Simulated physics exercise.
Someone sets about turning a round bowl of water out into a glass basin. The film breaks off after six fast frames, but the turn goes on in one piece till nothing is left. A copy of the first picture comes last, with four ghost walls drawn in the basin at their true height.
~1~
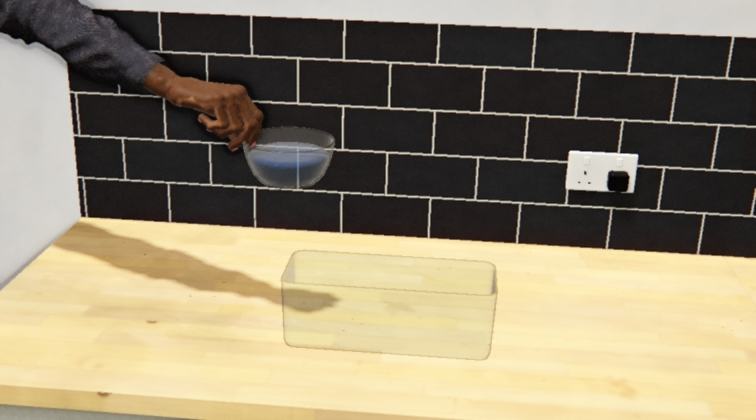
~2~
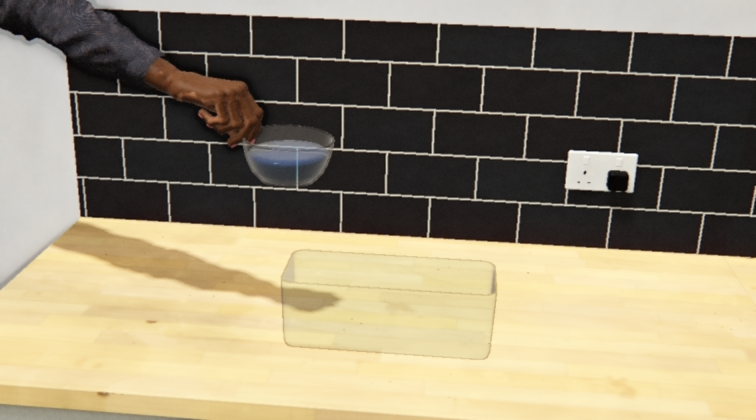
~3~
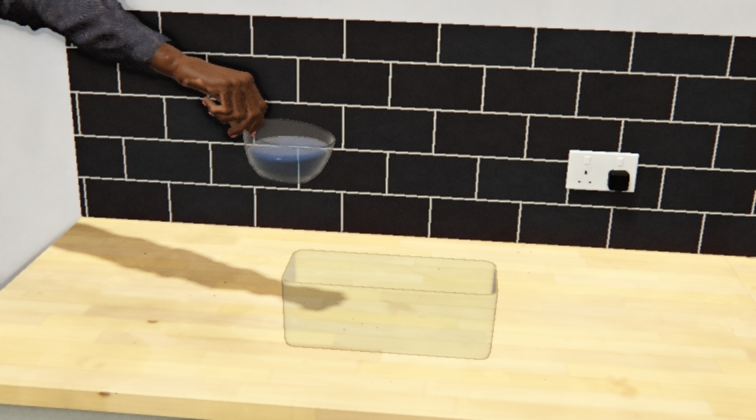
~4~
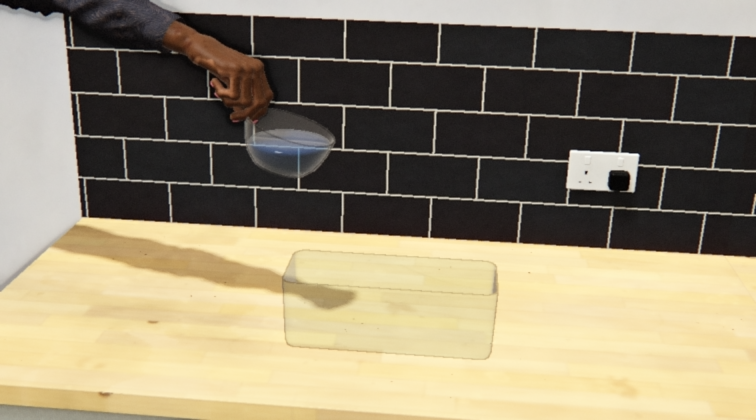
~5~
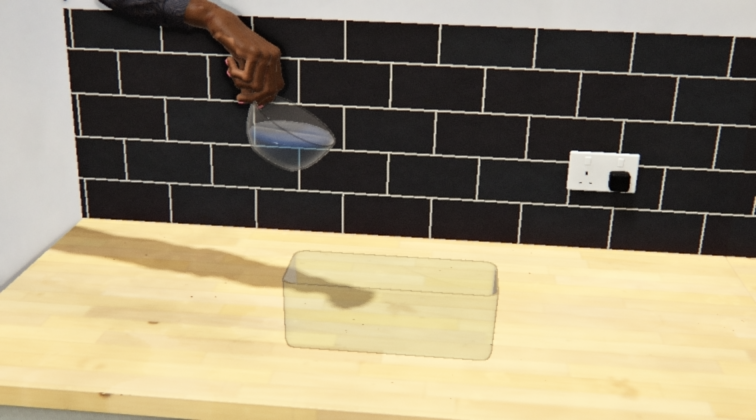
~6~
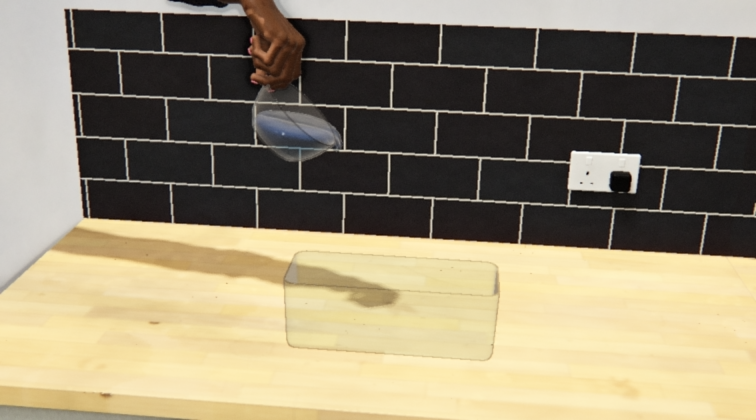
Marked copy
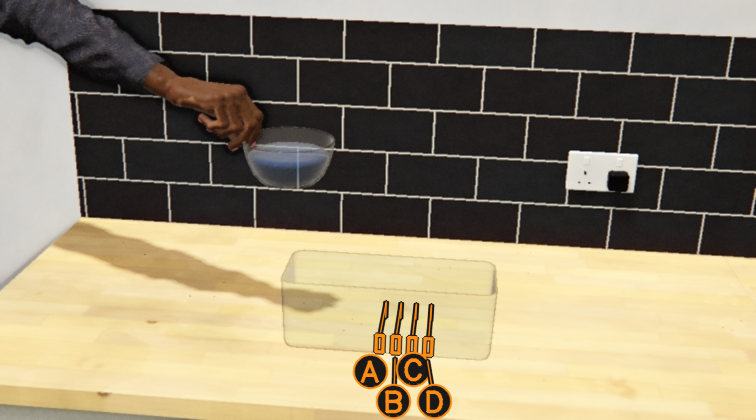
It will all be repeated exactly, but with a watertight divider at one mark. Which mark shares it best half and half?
C.
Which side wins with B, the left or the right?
The right one.
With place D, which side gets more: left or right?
The left one.
On the marked copy, A at (378, 357); B at (395, 358); C at (411, 359); D at (427, 360).
Choosing A, about 19 % ends left of the wall and 78 % right of it; 3 % is lost outside.
Choosing B, about 22 % ends left of the wall and 75 % right of it; 3 % is lost outside.
Choosing C, about 46 % ends left of the wall and 51 % right of it; 4 % is lost outside.
Choosing D, about 79 % ends left of the wall and 16 % right of it; 5 % is lost outside.
